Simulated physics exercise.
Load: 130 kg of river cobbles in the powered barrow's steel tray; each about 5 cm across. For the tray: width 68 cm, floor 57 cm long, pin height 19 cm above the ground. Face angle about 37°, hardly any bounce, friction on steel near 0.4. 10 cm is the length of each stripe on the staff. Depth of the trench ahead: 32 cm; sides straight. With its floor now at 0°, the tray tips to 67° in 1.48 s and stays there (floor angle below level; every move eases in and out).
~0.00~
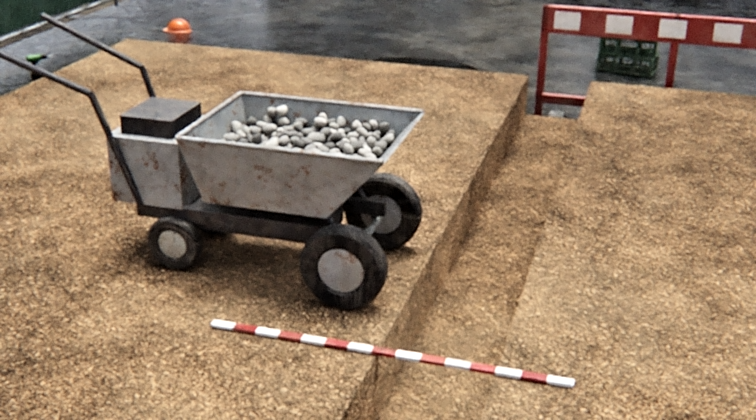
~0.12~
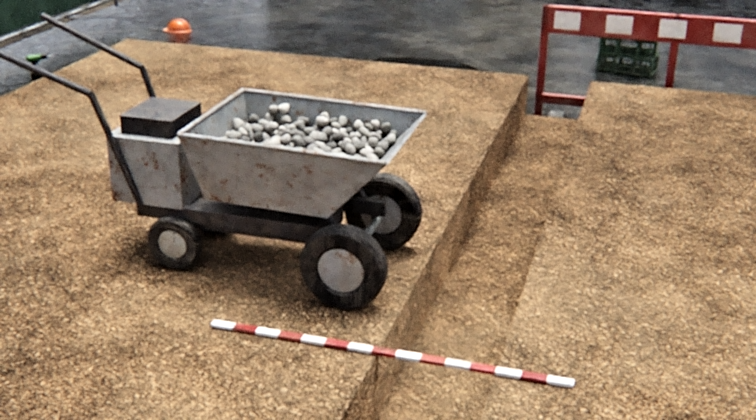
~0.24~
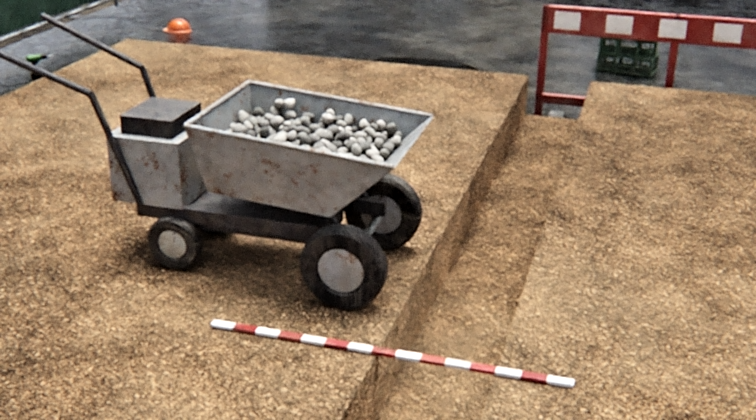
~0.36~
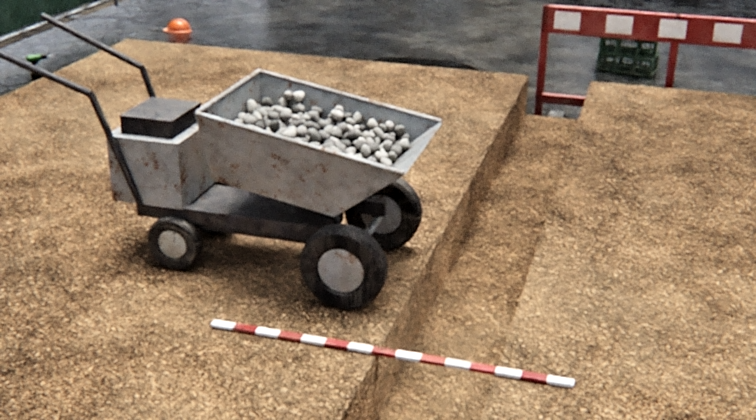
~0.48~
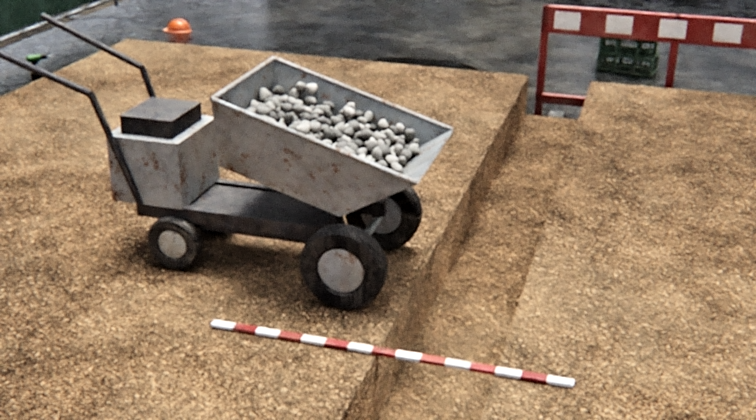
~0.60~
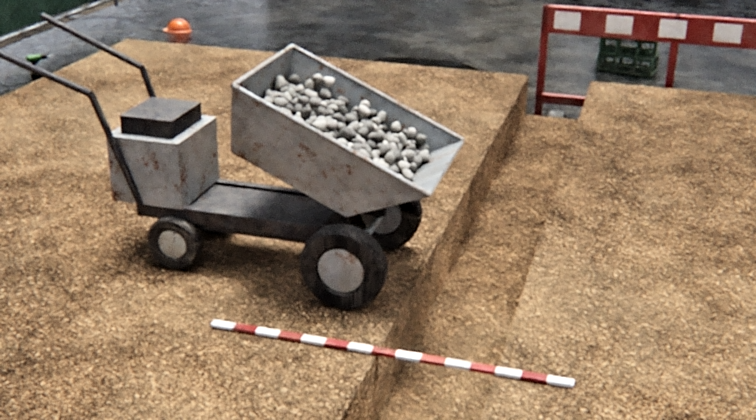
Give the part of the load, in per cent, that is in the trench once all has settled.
Close to 54 in a hundred.
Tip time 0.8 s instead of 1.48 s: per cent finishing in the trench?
Something close to 45 per cent.
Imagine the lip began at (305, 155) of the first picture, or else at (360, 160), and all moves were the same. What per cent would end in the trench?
Roughly 100 percent for the first, and 75 percent for the second.
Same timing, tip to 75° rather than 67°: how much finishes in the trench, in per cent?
Share in trench: Approx. 55%.
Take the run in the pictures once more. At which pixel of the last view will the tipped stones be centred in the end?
I'd point to around (512, 330).
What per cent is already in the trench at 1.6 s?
Some 15 per cent.
After 1.1 s the floor is at 57°; 100 % in the tray; the foremost stones are at (468, 208).
After 1.6 s the floor is at 67°; 65 % in the tray, 14 % in the trench, 20 % past the trench; the foremost stones are at (576, 297).
After 1.9 s the floor is at 67°; 28 % in the tray, 28 % in the trench, 43 % past the trench; the foremost stones are at (687, 321).
After 3.9 s the floor is at 67°; 0 % in the tray, 54 % in the trench, 46 % past the trench; the foremost stones are past the picture's edge.
